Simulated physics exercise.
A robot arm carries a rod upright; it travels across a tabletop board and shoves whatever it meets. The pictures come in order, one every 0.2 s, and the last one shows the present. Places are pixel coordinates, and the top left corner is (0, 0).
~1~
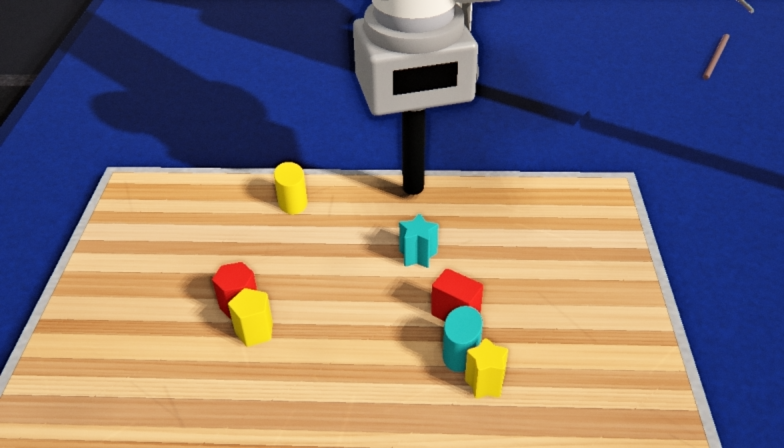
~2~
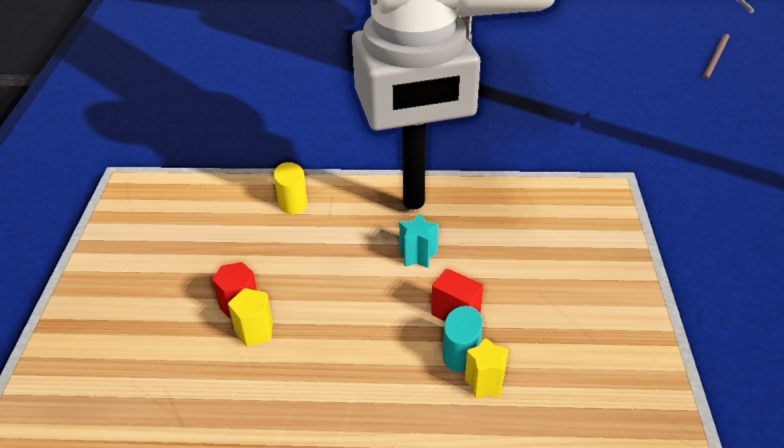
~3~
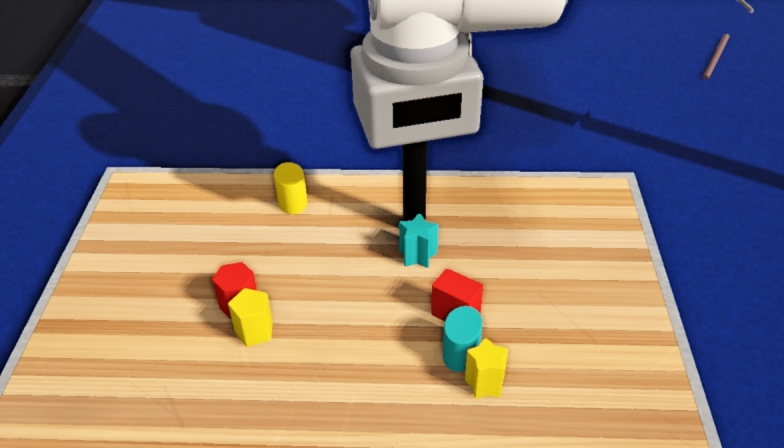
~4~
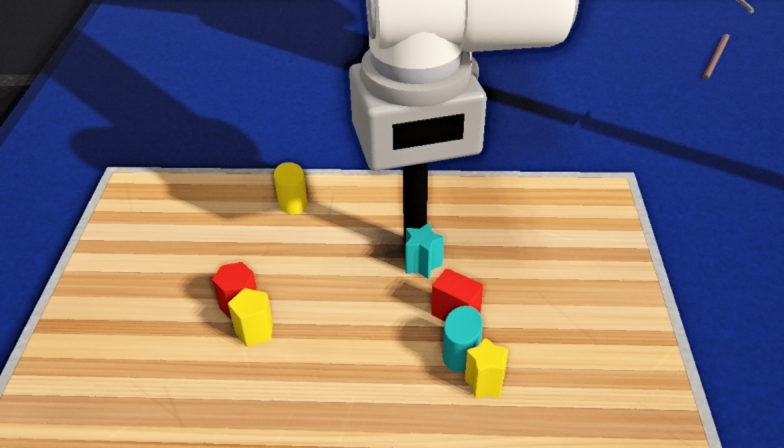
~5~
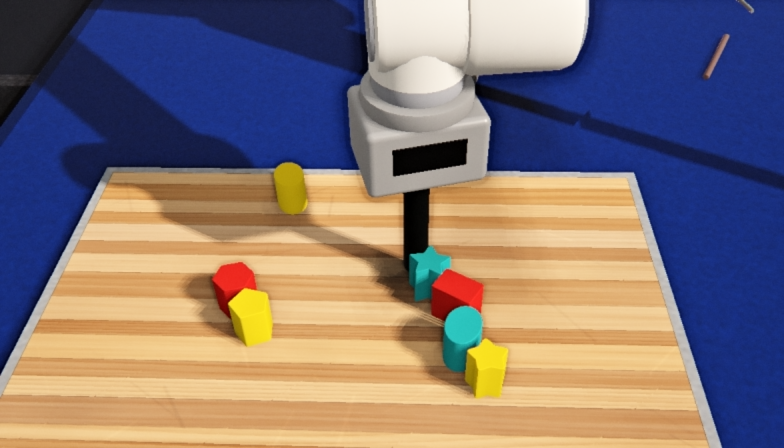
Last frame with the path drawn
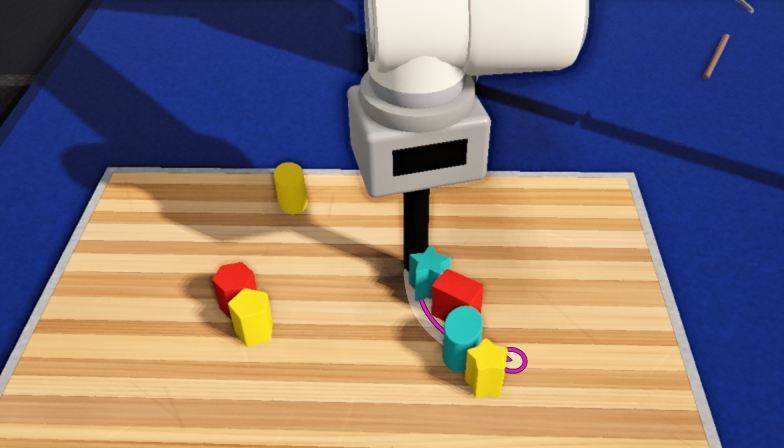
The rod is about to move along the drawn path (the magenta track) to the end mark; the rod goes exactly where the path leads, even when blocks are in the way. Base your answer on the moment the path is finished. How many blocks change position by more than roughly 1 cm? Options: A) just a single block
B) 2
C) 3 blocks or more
It's C.
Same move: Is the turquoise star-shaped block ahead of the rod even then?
Yes
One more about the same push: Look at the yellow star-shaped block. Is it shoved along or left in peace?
The result: It moves.
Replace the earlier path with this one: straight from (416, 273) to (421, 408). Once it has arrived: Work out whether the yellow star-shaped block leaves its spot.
At the moment the path ends, the yellow star-shaped block no longer stands where it did.
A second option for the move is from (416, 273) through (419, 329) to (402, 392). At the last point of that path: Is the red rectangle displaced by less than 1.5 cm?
No - that is not the case.
The drawn path runs from (416, 273) over (426, 310) and (460, 342) to (511, 360).
The first path, step by step. One third of the way, rod (426, 304); turquoise star-shaped block (444, 297); red rectangle (486, 303), turned 50° anticlockwise; turquoise oval (473, 334), turned 45° clockwise; yellow star-shaped block (492, 359).
Two thirds of the way, rod (460, 336); turquoise star-shaped block (488, 324), turned 30° anticlockwise; red rectangle (529, 313), turned 80° anticlockwise; turquoise oval (499, 356), turned 60° clockwise; yellow star-shaped block (513, 384), turned 25° clockwise.
At the end, rod (512, 354); turquoise star-shaped block (543, 344), turned 25° anticlockwise; red rectangle (561, 317), turned 165° anticlockwise; turquoise oval (525, 375), turned 90° clockwise; yellow star-shaped block (522, 406), turned 55° clockwise.
